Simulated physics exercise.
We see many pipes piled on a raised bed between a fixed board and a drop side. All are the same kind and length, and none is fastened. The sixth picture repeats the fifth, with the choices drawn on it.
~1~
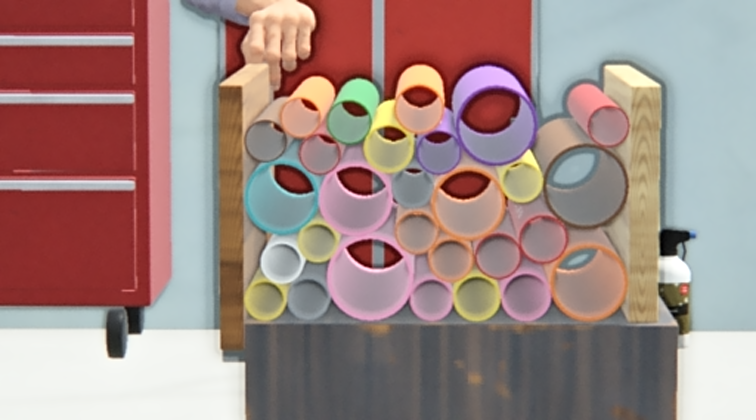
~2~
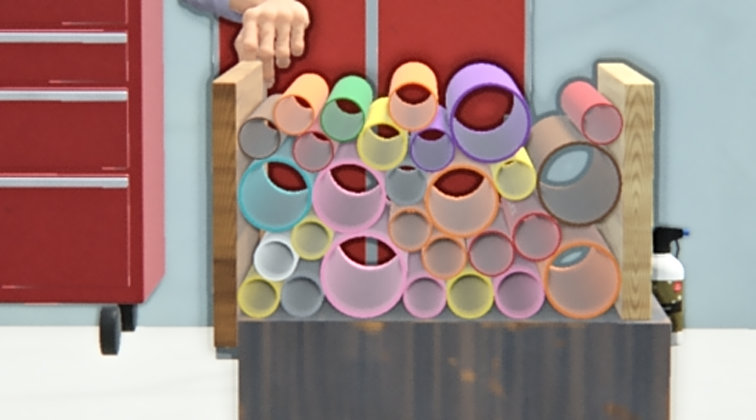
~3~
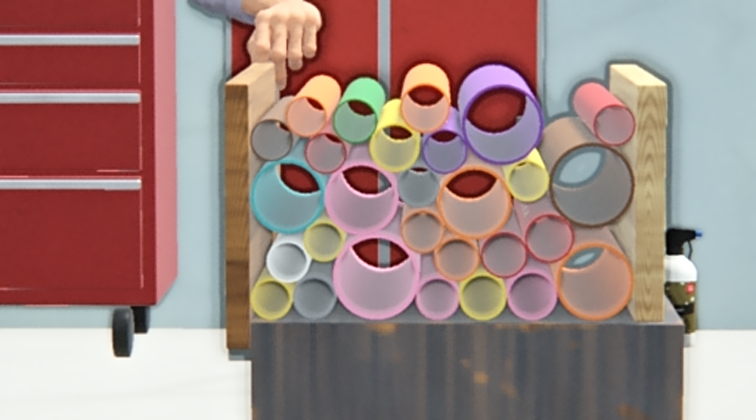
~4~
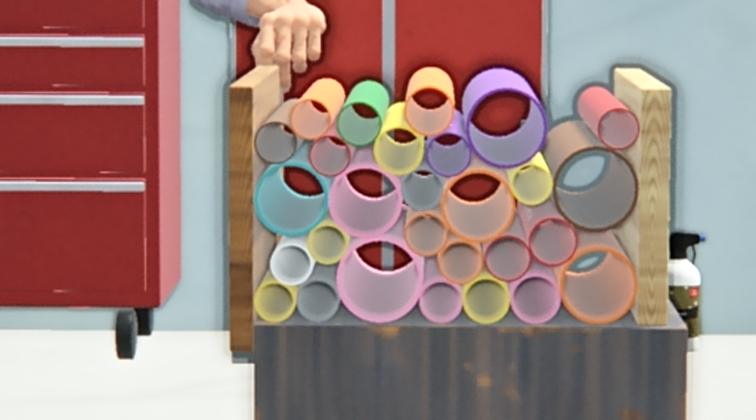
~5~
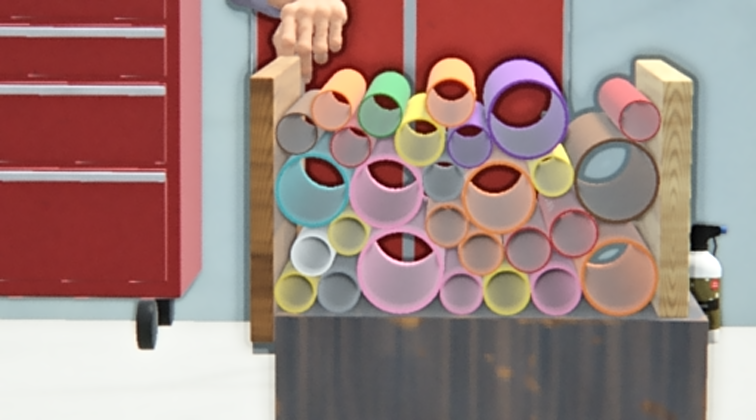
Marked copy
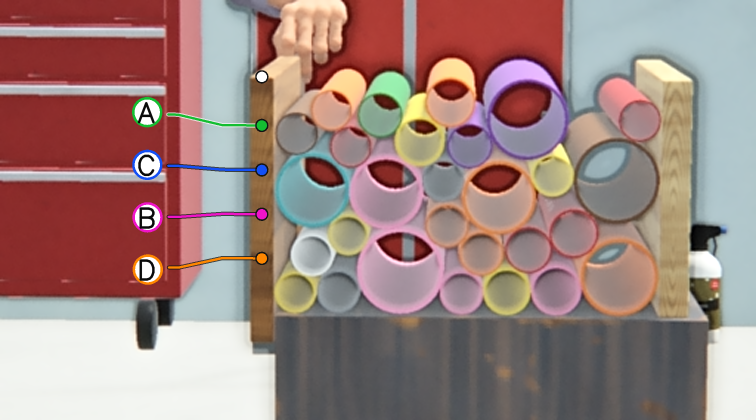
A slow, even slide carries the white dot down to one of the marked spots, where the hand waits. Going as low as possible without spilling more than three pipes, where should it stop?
B is the limit.
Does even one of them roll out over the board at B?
Yes.
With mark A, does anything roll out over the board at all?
No, at A.
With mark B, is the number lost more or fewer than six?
Fewer than six.
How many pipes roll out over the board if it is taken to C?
The count is two.
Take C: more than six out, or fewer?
At C, fewer than six.
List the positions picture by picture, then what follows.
The first picture shows side board (249, 193); a yellow pipe (266, 299); a pink pipe (526, 296).
The second picture shows a pink pipe (520, 294); a red pipe (491, 253).
The third picture shows a brown pipe (591, 185); a yellow pipe (395, 147).
The fourth picture shows an orange pipe (311, 119); side board (259, 195).
The fifth picture shows a yellow pipe (296, 292); a pink pipe (556, 291); a red pipe (528, 250).
On the copy, A at (262, 125); B at (262, 215); C at (262, 170); D at (262, 259); the white dot at (262, 77).
On B. First, top of the board (275, 145).
Then, top of the board (275, 214).
Finally, top of the board (275, 214), two out over the board.
By contrast, A none out over the board; C two out over the board; D more than three out over the board.
